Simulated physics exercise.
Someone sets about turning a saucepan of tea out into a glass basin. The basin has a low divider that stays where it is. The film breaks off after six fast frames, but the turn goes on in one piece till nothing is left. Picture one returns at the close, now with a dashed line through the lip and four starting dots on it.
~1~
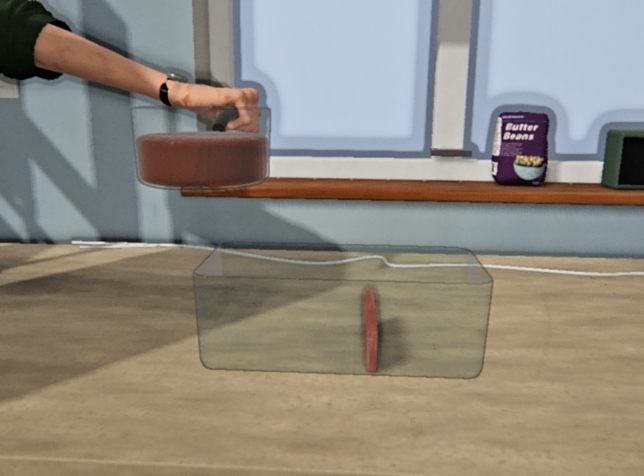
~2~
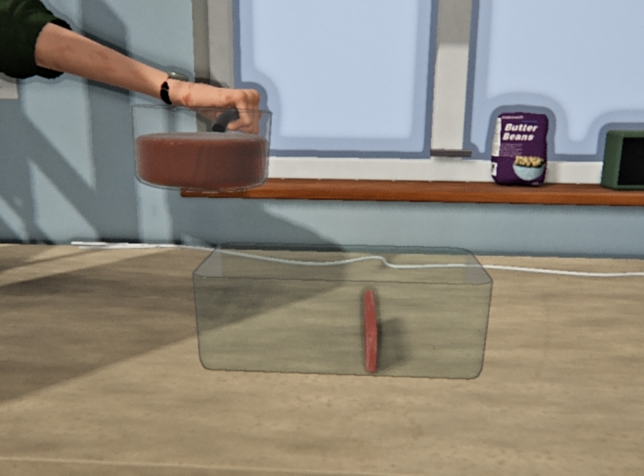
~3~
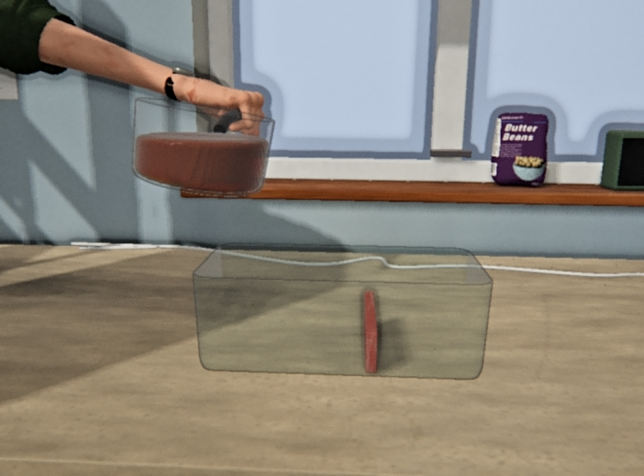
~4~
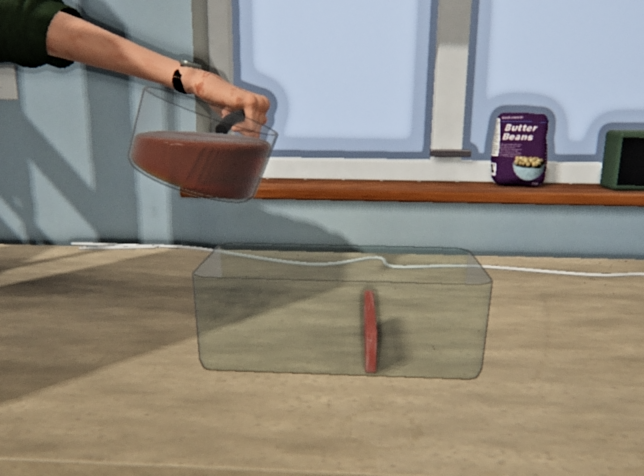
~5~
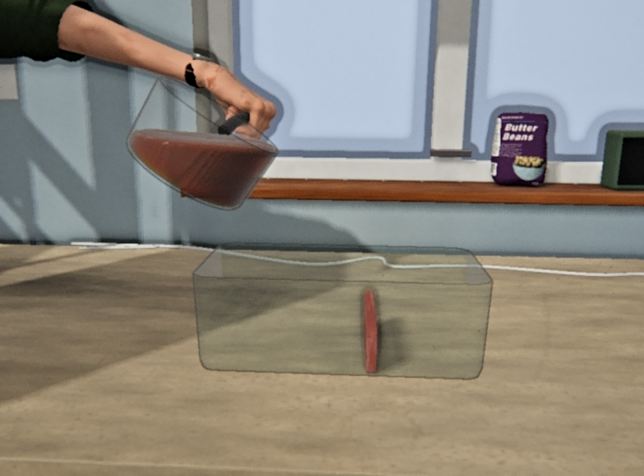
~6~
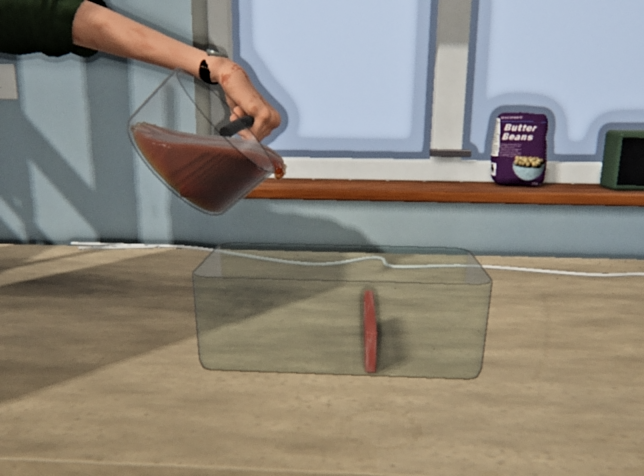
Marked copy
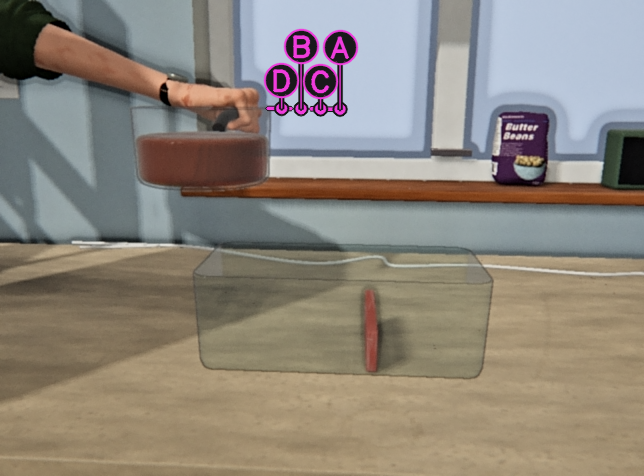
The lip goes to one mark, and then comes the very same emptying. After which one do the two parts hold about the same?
Choose A.
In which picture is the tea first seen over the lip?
Picture 6.
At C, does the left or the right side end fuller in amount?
More ends on the left.
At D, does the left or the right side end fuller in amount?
More ends on the left.
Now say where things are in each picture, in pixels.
In the first frame, upright, lip at (267, 108); basin from (201, 365) to (482, 376); top of the wall at (371, 309); nothing has left yet.
In the second frame, tipped about 2°, lip at (268, 111); nothing has left yet.
In the third frame, tipped about 9°, lip at (272, 120); nothing has left yet.
In the fourth frame, tipped about 20°, lip at (275, 134); nothing has left yet.
In the fifth frame, tipped about 33°, lip at (276, 151); nothing has left yet.
In the sixth frame, tipped about 48°, lip at (272, 170); tea is over the lip, down to (277, 176).
In magenta, A at (340, 109); B at (301, 108); C at (320, 109); D at (281, 108).
If A is chosen, about 52 % ends left of the wall and 47 % right of it.
If B is chosen, about 90 % ends left of the wall and 5 % right of it; 4 % is lost outside.
If C is chosen, about 74 % ends left of the wall and 25 % right of it.
If D is chosen, about 87 % ends left of the wall and 8 % right of it; 6 % is lost outside.
